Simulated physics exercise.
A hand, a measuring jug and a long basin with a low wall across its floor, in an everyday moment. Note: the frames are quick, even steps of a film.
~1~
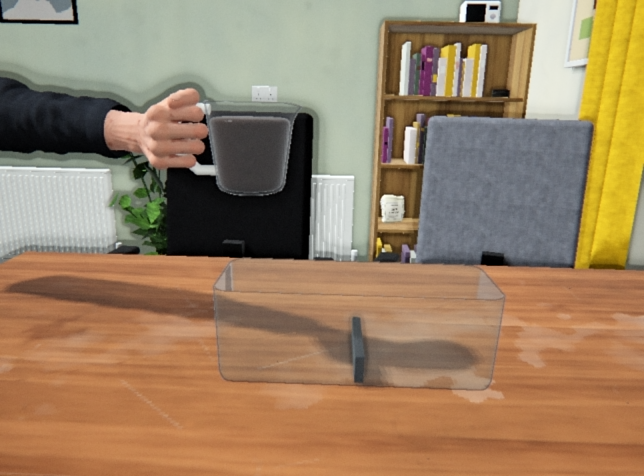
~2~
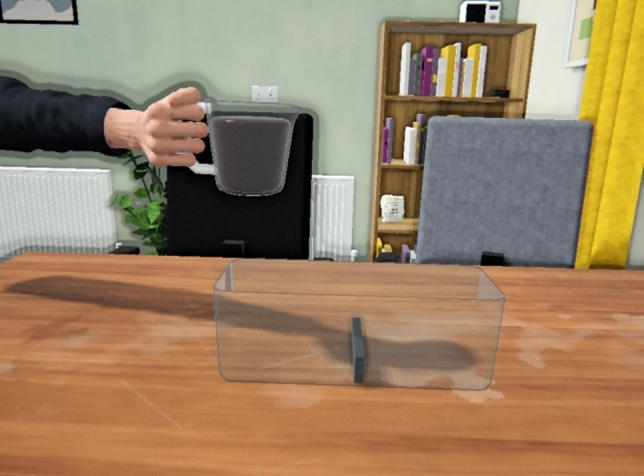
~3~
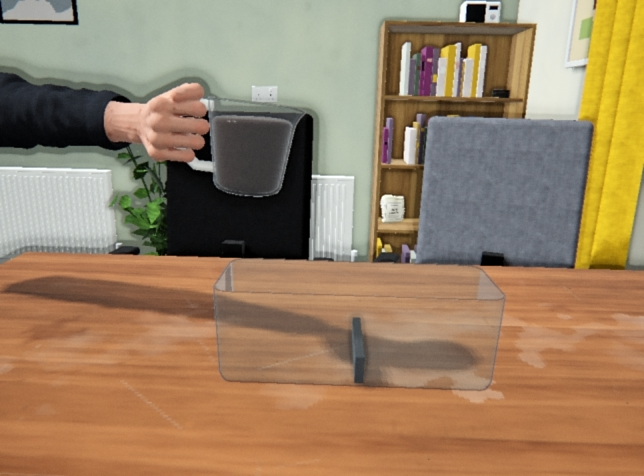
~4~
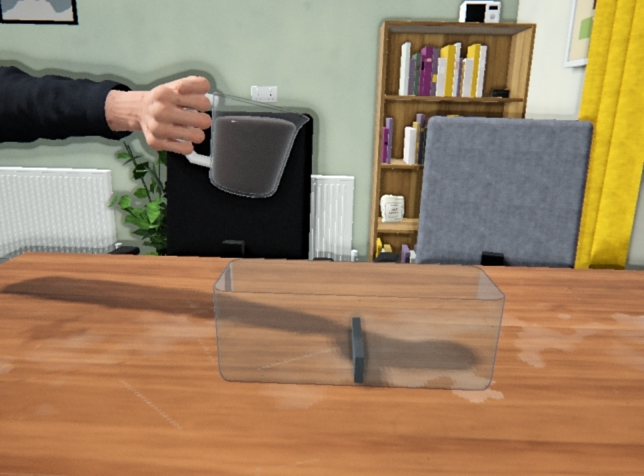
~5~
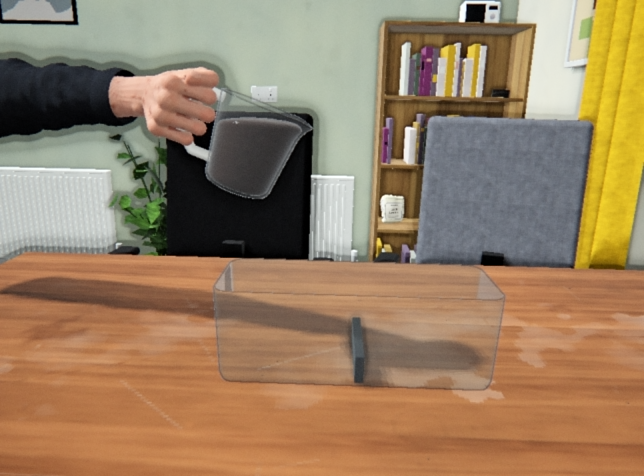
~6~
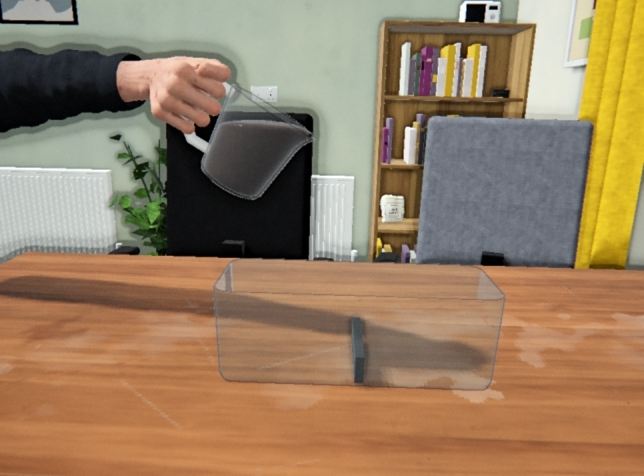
In a home office, a hand holding a clear jug of dark liquid steadily tilting it rightward above a clear basin.
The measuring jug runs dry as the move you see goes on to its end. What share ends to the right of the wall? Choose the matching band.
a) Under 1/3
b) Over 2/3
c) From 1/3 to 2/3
The answer is c.
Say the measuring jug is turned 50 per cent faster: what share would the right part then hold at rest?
It comes to some 30 per cent.
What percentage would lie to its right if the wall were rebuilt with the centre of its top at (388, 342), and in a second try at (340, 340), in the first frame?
Roughly 10 per cent first and roughly 85 per cent second.
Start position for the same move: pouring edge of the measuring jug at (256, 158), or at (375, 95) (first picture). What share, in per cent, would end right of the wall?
One after the other: 10 %, 90 %.
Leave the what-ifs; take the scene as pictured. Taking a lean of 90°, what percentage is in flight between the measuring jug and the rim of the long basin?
Around 30 in a hundred.
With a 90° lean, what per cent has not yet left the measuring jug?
Remaining share, estimated: 55 %.
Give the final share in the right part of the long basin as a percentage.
Some 40 parts in a hundred.
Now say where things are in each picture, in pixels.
It leans 0°; its right rim is at (302, 105); the coffee meets the walls at (212, 119) and (291, 120); the long basin's rim runs from (223, 274) to (492, 283); the wall's top is at (358, 336), in the first picture.
It leans 1°; its right rim is at (303, 107); the coffee meets the walls at (213, 118) and (291, 121), in the second picture.
It leans 5°; its right rim is at (306, 111); the coffee meets the walls at (215, 117) and (293, 123), in the third picture.
It leans 12°; its right rim is at (309, 118); the coffee meets the walls at (217, 118) and (297, 124), in the fourth picture.
It leans 21°; its right rim is at (313, 127); the coffee meets the walls at (219, 122) and (304, 126), in the fifth picture.
It leans 31°; its right rim is at (315, 139); the coffee meets the walls at (217, 129) and (313, 130), in the sixth picture.
A moment on, the measuring jug is tipped on its side and 54 per cent is still to pour, 4 is left of the wall and 10 right of it.
Next, the measuring jug is tipped right over and 9 per cent is still to pour, 37 is left of the wall and 38 right of it.
Then the measuring jug is tipped right over and 0 per cent is still to pour, 57 is left of the wall and 41 right of it.
Later the measuring jug is tipped right over and 0 per cent is still to pour, 58 is left of the wall and 41 right of it.
Finally, 57 per cent lies left of the wall, 42 right of it and 1 outside.
